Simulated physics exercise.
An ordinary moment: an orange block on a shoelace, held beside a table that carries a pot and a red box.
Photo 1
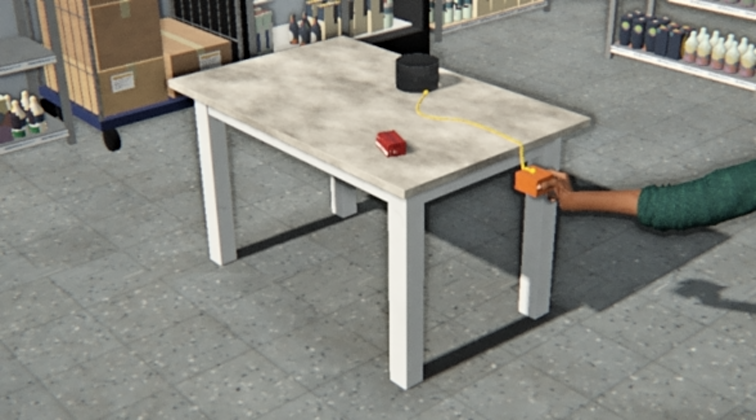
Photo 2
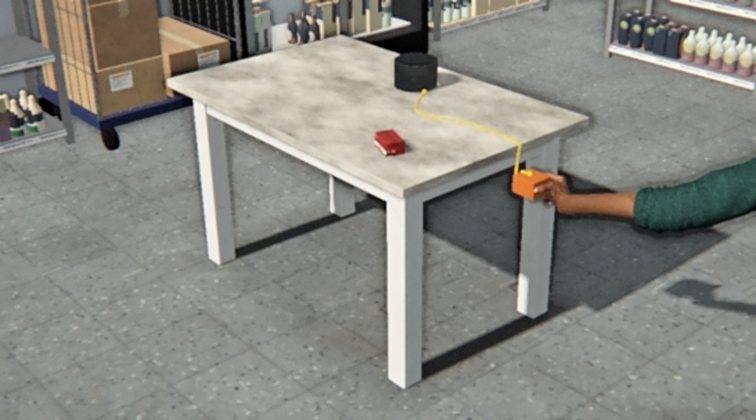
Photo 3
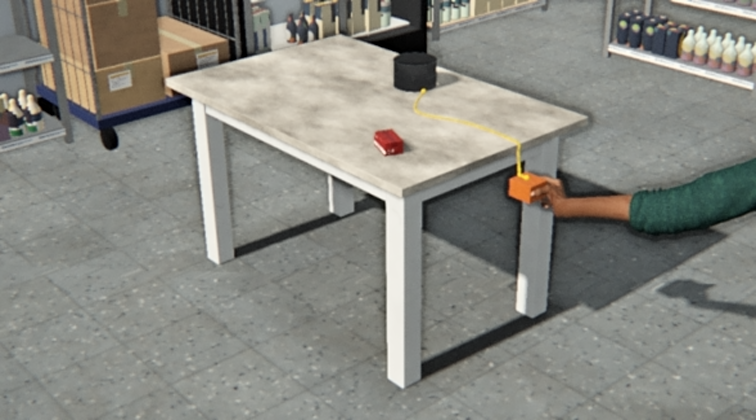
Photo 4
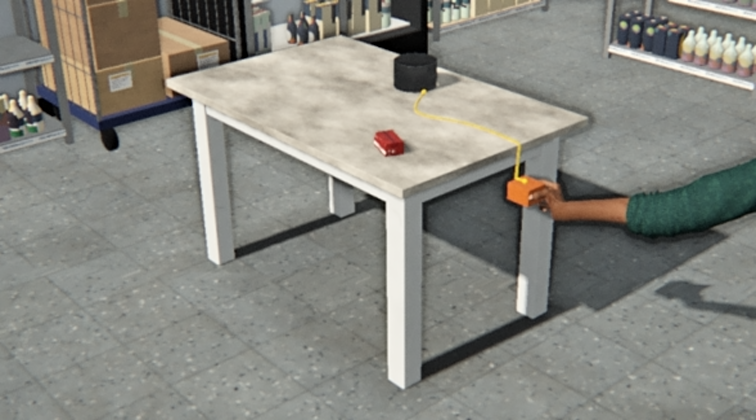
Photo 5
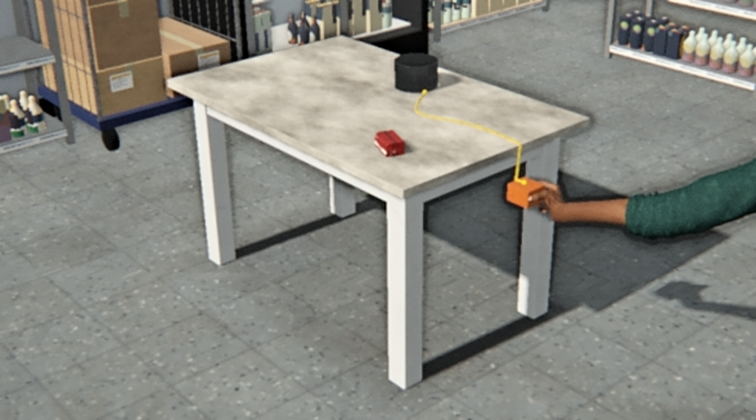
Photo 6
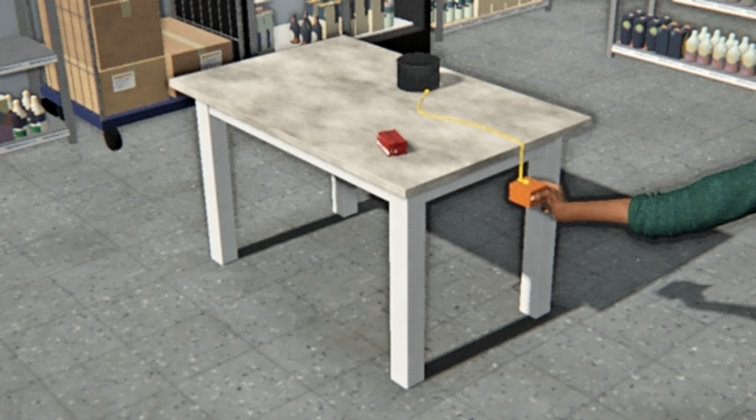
Orange block on a yellow shoelace dipping very slightly in a hand beside a table holding a black pot and red box.
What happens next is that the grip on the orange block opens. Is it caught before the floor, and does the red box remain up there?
By the end the orange block has stayed suspended, and the red box has held its position.
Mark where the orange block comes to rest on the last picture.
That one winds up at (515, 219) in the last picture.
Then, 0.42 s later than the last view, block above the floor near (502, 222); pot as before; box as before.
Then, 1.16 s later than the last view, block above the floor near (547, 236); pot as before; box as before.
Then, 2.00 s later than the last view, block above the floor near (551, 232); pot as before; box as before.
Finally, block above the floor near (515, 219); pot as before; box as before. The orange block hangs in the air and the red box remains where it stands.
